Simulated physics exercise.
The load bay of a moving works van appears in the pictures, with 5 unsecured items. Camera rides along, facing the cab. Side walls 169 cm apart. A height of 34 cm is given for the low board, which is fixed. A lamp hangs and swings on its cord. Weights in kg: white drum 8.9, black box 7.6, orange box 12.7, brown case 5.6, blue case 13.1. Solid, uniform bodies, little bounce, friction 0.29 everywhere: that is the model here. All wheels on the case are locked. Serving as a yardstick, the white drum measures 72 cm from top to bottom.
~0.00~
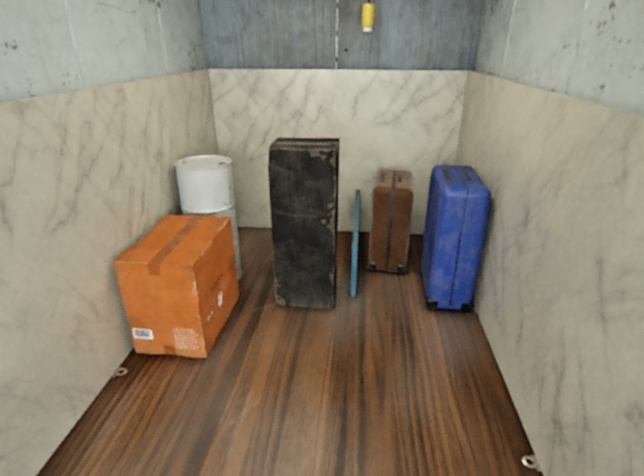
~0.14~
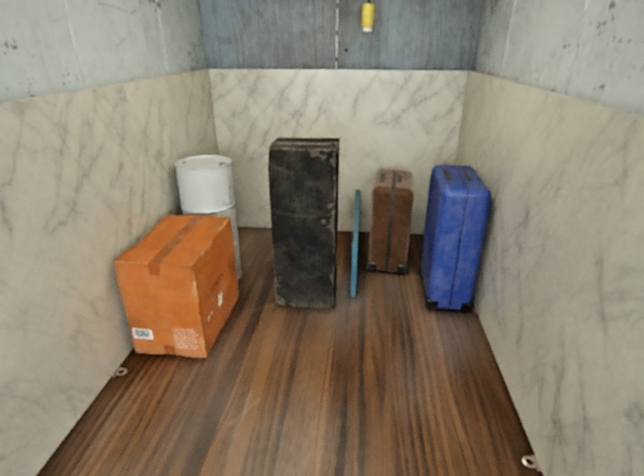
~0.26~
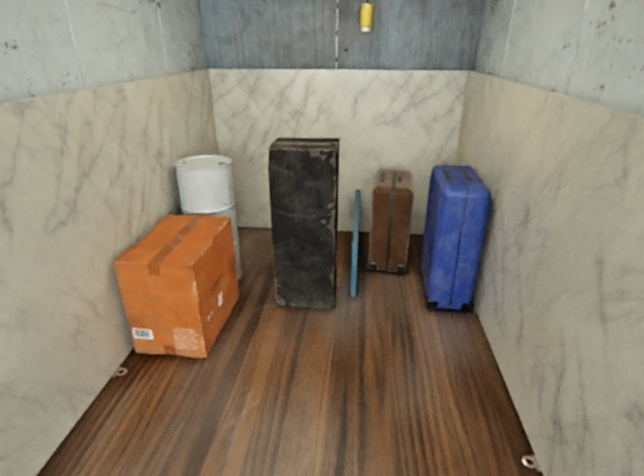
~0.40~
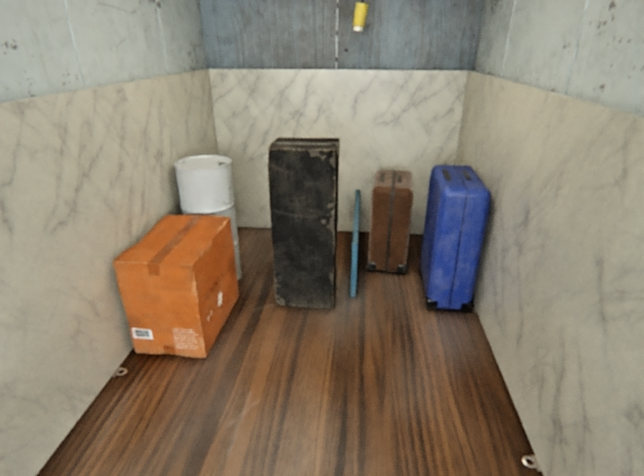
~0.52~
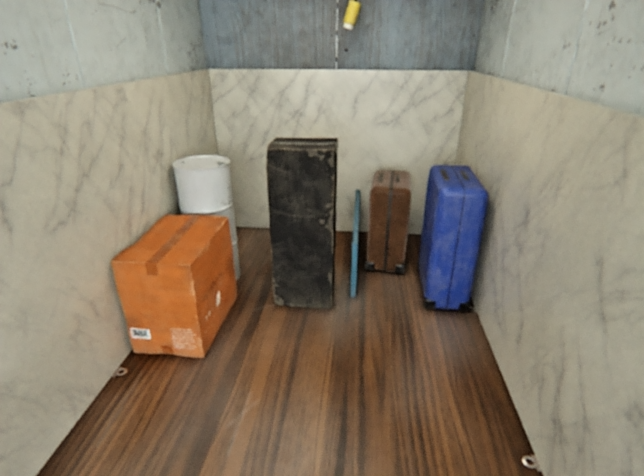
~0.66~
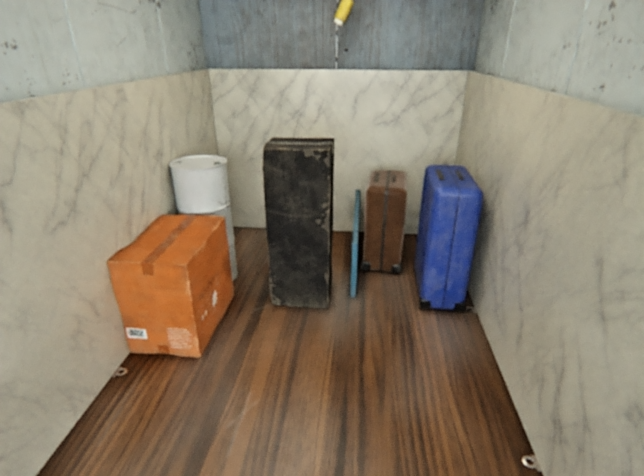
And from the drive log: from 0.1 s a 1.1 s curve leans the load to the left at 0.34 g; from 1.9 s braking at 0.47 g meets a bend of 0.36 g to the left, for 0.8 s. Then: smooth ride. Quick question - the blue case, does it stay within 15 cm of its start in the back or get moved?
It gets moved.
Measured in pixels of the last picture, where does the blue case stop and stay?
At pixel (403, 223) or so, give or take.
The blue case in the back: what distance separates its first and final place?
It ends about 30 centimetres from where it started.
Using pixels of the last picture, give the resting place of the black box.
It ends up at about (271, 197).
After 2.36 s, force 0.47 g forwards, 0.36 g left; blue case moved 18 cm near (417, 233); black box moved 24 cm; brown case moved 9 cm.
After 2.56 s, force 0.26 g forwards, 0.20 g left; blue case moved 24 cm near (410, 227); black box moved 39 cm; brown case moved 15 cm.
In the end (3.5 s), not toppled but over 15 cm from the start, white drum, black box, brown case and blue case; the last one under 15 cm from the start. In the last view, blue case near (403, 223).
